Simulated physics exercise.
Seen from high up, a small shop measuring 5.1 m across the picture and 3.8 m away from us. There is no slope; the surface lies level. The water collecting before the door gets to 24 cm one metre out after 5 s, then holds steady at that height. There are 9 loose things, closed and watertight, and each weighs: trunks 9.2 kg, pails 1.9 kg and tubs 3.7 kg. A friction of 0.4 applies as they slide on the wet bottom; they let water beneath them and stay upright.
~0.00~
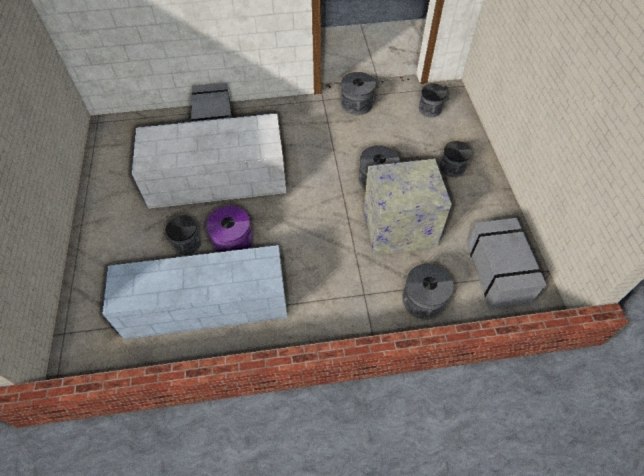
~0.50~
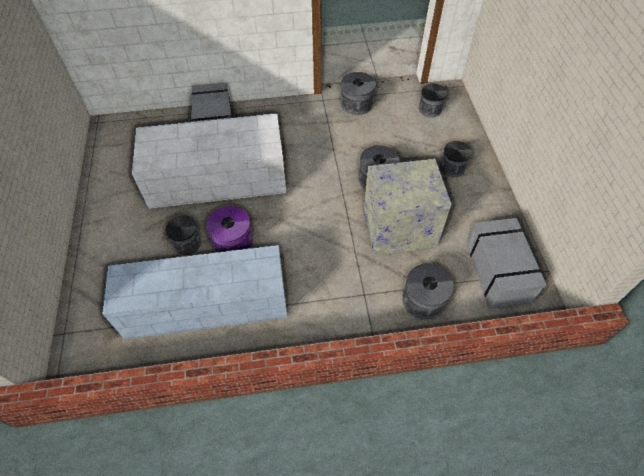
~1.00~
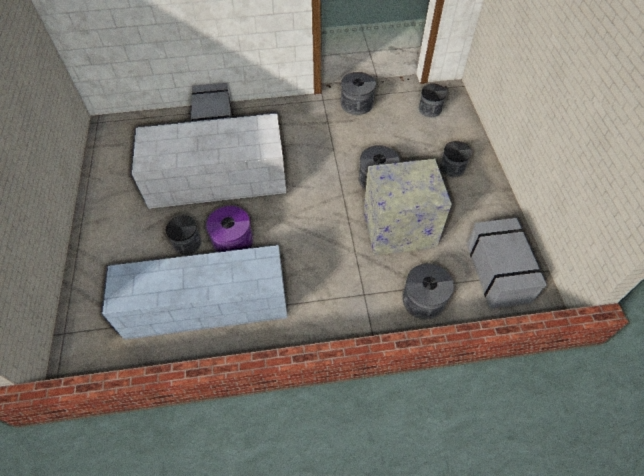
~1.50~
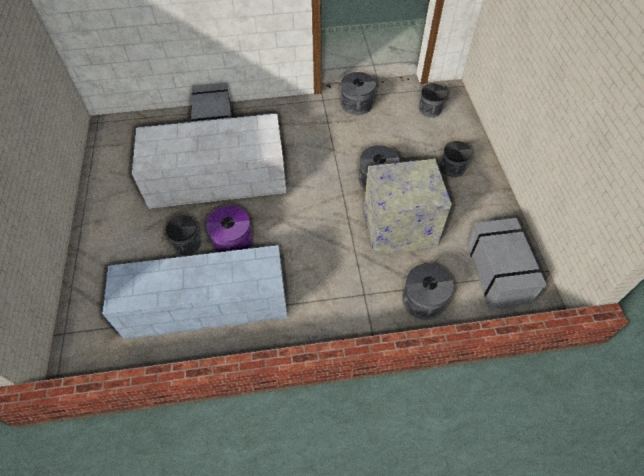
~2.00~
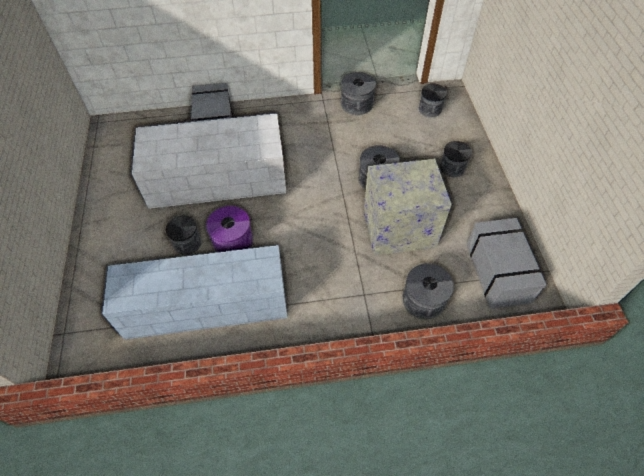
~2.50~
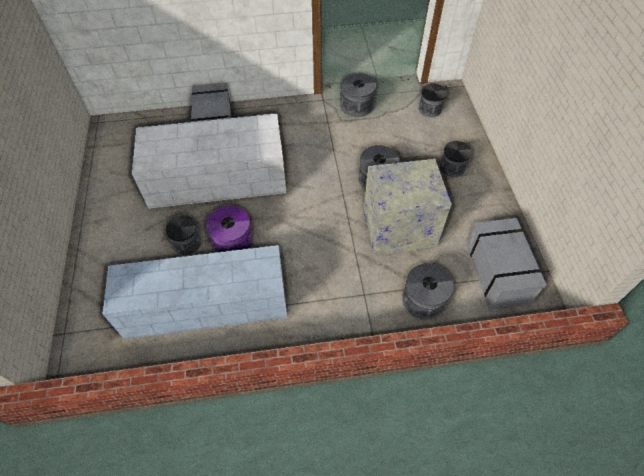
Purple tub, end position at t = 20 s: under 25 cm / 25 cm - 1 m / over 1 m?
It gets shunted far.
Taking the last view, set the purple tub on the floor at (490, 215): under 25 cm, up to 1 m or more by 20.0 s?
I'd say it goes a long distance.
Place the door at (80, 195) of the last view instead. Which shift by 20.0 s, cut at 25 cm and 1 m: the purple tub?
Then the purple tub would have gone a long way.
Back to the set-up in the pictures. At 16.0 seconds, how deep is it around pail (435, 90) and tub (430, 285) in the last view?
I'd estimate 15 cm for the first and 16 cm for the second.
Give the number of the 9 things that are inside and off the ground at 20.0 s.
I count 9.
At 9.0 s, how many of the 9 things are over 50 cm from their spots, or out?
Result: 8.
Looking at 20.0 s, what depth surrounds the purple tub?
Near 17 cm deep.
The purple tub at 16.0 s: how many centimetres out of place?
Shift by then: About 150 cm.
After 4.0 s the purple tub is near (228, 223), 0.0 m from its start, aground; 1 afloat.
After 9.0 s the purple tub is near (94, 200), 1.5 m from its start, afloat; 8 afloat.
After 16.0 s the purple tub is near (205, 110), 1.7 m from its start, afloat; 9 afloat.
After 20.0 s the purple tub is near (227, 112), 1.5 m from its start, afloat; 9 afloat.
